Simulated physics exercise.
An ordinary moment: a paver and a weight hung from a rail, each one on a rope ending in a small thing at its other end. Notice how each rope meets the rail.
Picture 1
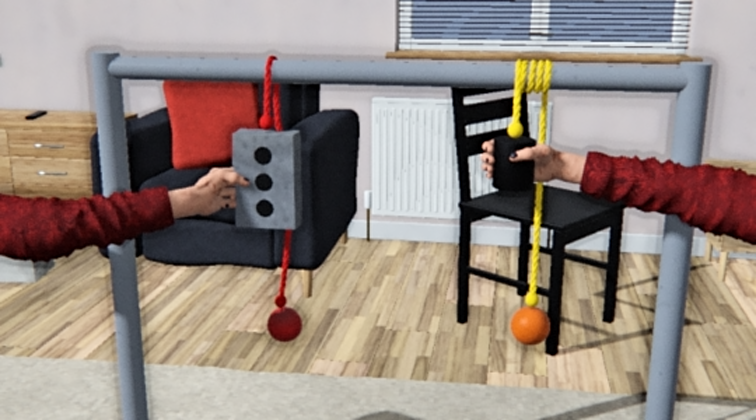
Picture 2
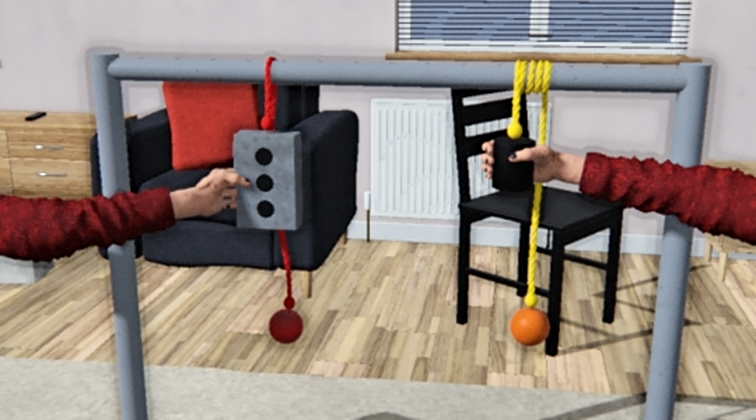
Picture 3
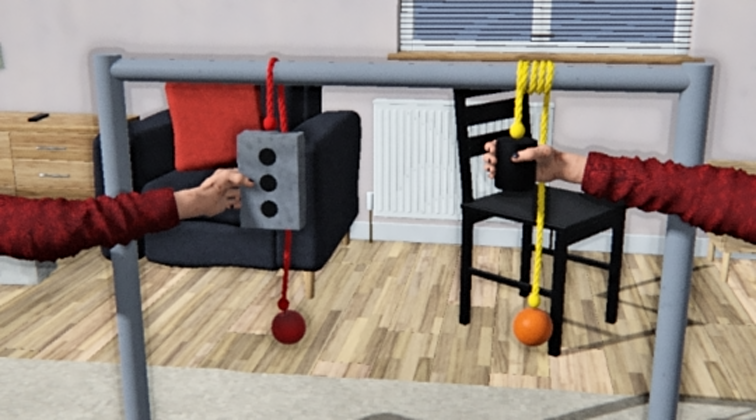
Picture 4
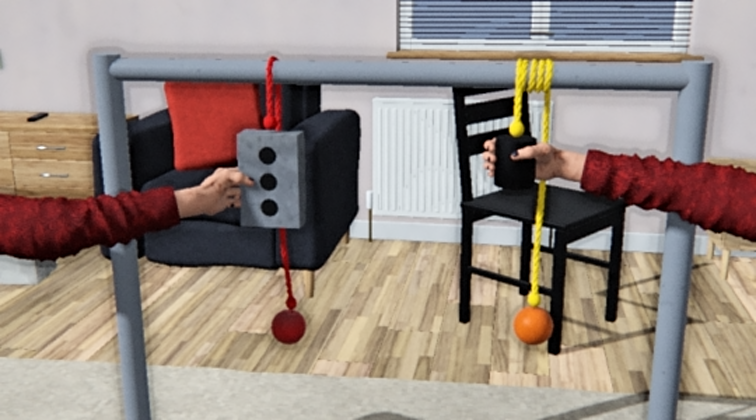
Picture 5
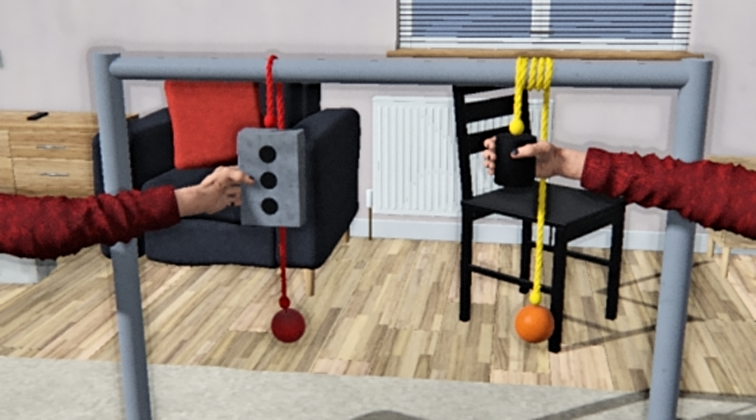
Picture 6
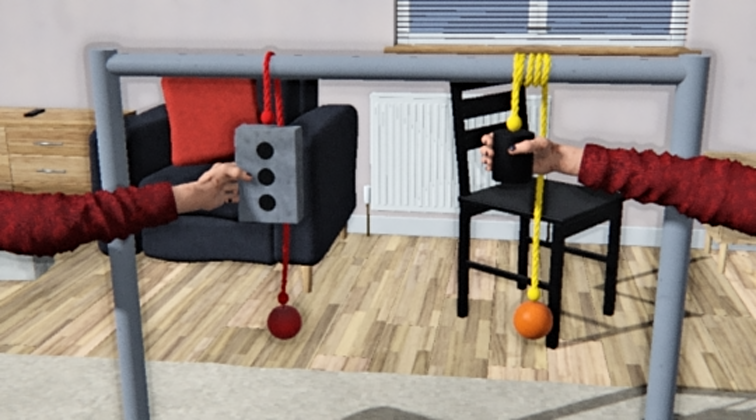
The video shows two hands holding a gray block with dark holes and a black object beneath a rail, on a red rope laid over it and a yellow rope wound around it, small balls hanging below, with almost no movement.
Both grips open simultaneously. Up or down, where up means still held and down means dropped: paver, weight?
Paver: Down; weight: Up.
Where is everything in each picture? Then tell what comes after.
The first frame shows paver (268, 179); weight (514, 163); left apple (284, 325); right orange (530, 326).
The second frame shows paver (269, 180); weight (513, 164).
The third frame shows paver (273, 180); weight (516, 164).
The fourth frame shows paver (273, 179); weight (515, 162).
The fifth frame shows paver (273, 177); weight (515, 160).
The sixth frame shows paver (270, 174); weight (513, 156); left rope only laid over the rail; right rope wound several times round the rail.
Then, 0.30 s past the final frame, paver dropping near (274, 266); weight still up near (514, 153).
Then, 0.62 s past the final frame, paver on the floor; weight still up near (518, 135).
Then, 0.94 s past the final frame, paver on the floor; weight still up near (513, 151).
When it is over, paver on the floor; weight still up near (513, 148). The paver drops and the weight keeps its height.
